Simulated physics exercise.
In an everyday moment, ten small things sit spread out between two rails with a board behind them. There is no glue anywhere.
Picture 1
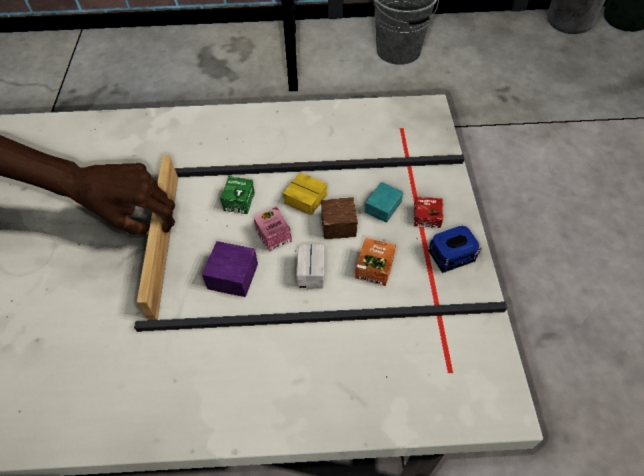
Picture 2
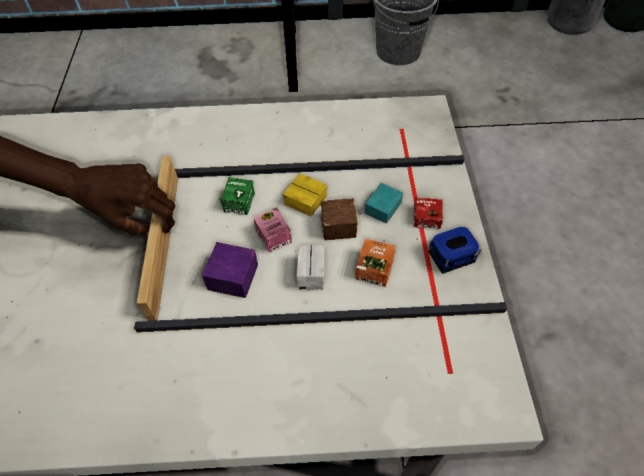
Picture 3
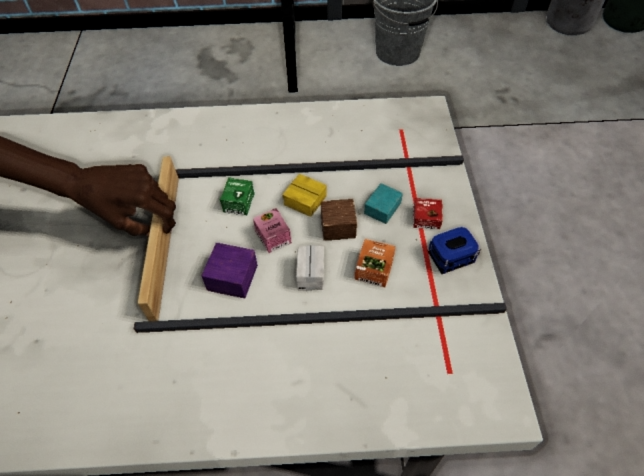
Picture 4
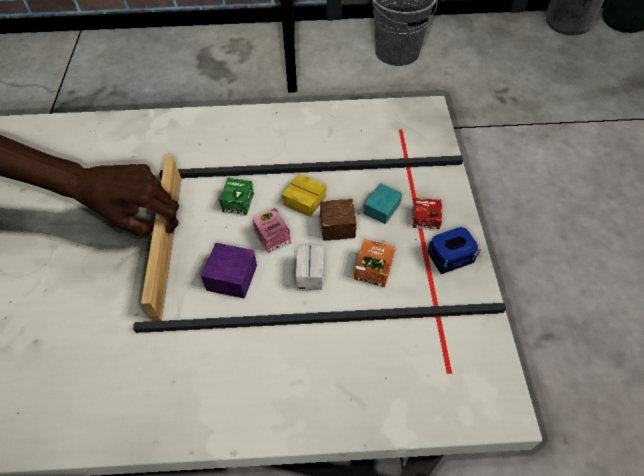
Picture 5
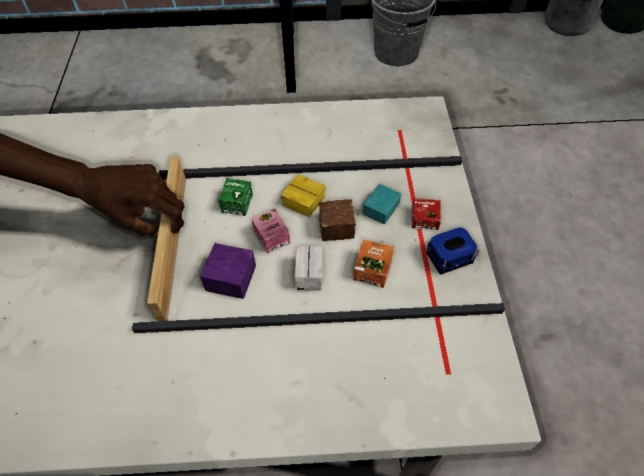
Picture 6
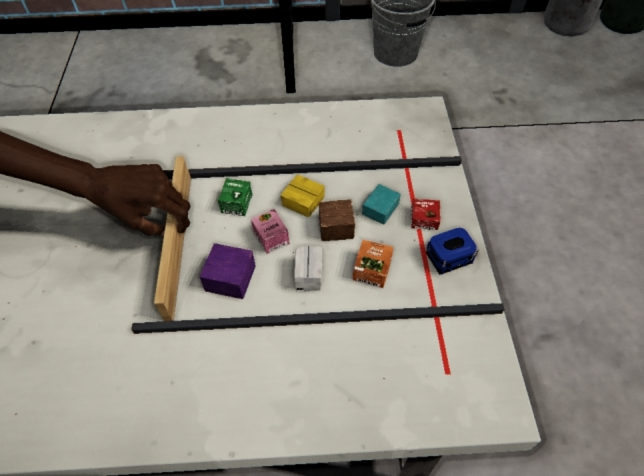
At first, a hand holds a wooden board upright at the left end of two dark rails, with ten small colourful objects spread between them and a red line crossing near the right. The hand then slides the board slightly to the right, while the objects stay where they are, untouched.
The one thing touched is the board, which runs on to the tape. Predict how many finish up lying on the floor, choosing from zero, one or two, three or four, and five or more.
My prediction is three or four.
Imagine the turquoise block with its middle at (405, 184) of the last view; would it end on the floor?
From that start, the object then does not stay.
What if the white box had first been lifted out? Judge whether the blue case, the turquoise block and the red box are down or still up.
In that case the blue case goes off the edge, the turquoise block goes off the edge, the red box goes off the edge.
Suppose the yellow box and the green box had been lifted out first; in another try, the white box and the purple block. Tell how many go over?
In the first try 3, in the other 2.
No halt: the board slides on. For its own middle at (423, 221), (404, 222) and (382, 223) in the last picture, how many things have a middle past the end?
3; 2; 1.
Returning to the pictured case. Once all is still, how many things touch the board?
The number is 3.
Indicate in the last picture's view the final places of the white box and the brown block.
The white box comes to rest at (482, 260), and the brown block comes to rest at (454, 204).
A little later, none off yet; blue case at rest near (451, 251); red box at rest near (426, 214); turquoise block at rest near (381, 204).
Next, none off yet; blue case at rest near (451, 251); red box at rest near (426, 214); turquoise block shifted a little near (394, 200).
Later still, none off yet; blue case tilted well over near (510, 260); red box shifted about its own width near (459, 222); turquoise block shifted well along near (449, 197).
When it is over, the number that fall off is three or four; down, orange box, turquoise block and blue case.
